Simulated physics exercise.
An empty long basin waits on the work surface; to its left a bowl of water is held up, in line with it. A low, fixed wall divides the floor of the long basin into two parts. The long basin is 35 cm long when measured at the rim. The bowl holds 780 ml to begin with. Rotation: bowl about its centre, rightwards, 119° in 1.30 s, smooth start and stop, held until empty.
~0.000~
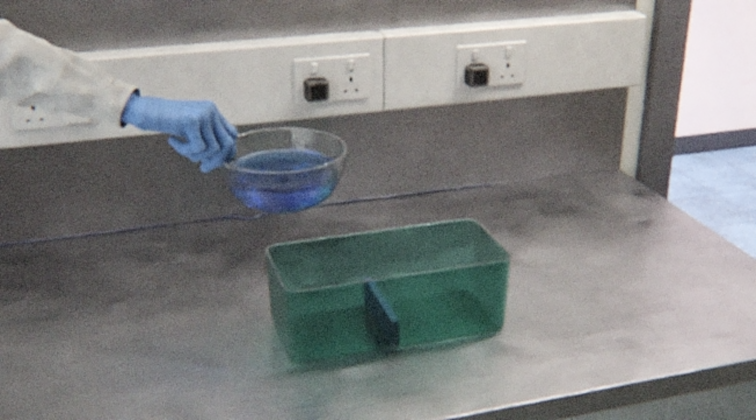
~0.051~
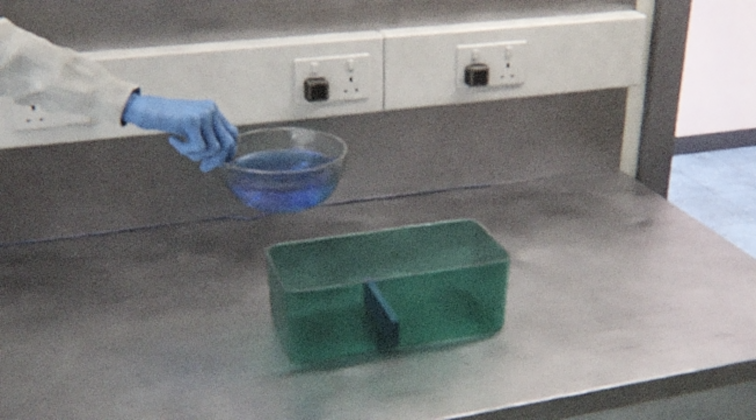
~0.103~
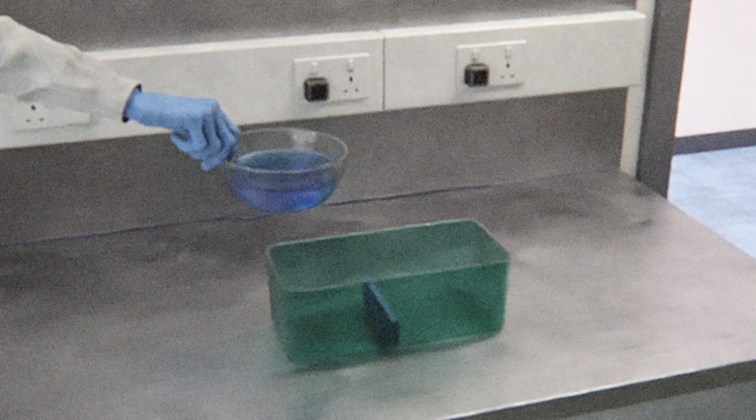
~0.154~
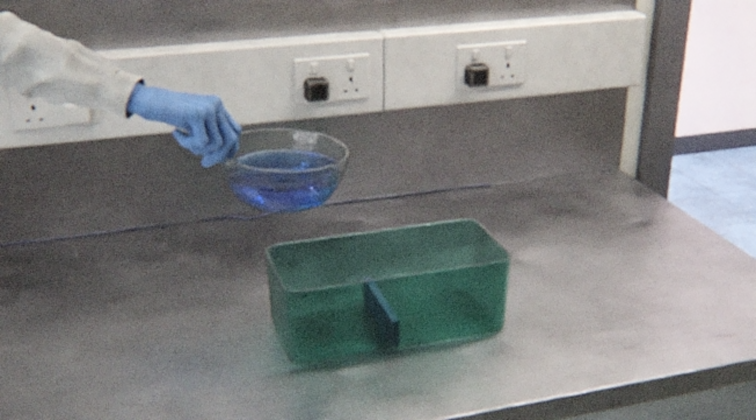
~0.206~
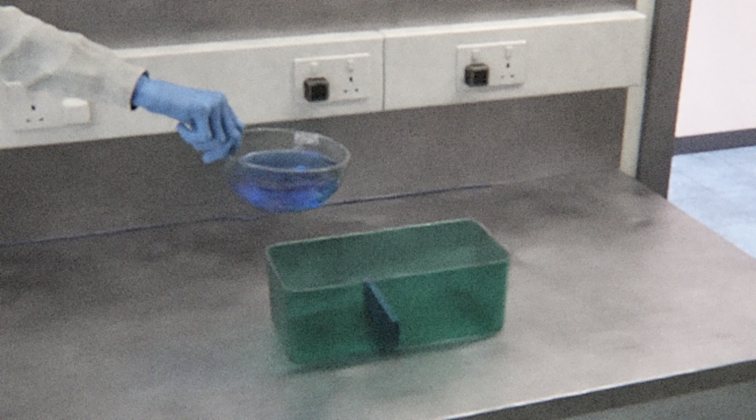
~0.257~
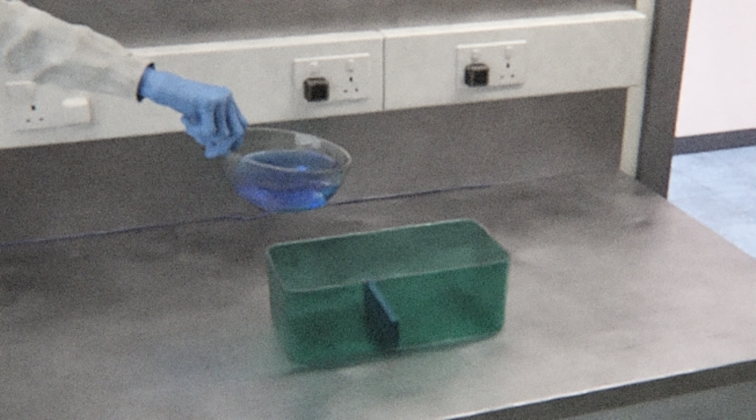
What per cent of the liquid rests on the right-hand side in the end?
50 percent.
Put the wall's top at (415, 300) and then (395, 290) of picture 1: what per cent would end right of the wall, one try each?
In order, 10 and 20 per cent.
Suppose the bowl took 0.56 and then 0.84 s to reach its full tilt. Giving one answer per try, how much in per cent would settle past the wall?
First 30, then 40 per cent.
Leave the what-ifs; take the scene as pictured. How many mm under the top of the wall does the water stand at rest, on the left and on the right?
It's around 28 mm on the left side and around 30 mm on the right side.
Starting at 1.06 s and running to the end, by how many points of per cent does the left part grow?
I'd say near 2 percent.
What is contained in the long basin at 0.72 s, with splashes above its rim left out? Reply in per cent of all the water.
About 20%.
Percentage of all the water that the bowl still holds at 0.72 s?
Still held: Roughly 46 % of the total.
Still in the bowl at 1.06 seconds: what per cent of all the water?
0 %.
Then, 0.72 s in, the tilt is 70° and 46 per cent is still to pour, 4 is left of the wall and 15 right of it.
Then, 1.06 s in, the tilt is 109° and 0 per cent is still to pour, 47 is left of the wall and 49 right of it.
Then, 1.41 s in, the tilt is 119° and 0 per cent is still to pour, 49 is left of the wall and 50 right of it.
Then, 1.80 s in, the tilt is 119° and 0 per cent is still to pour, 49 is left of the wall and 50 right of it.
Finally, 49 per cent lies left of the wall, 50 right of it and 1 outside.
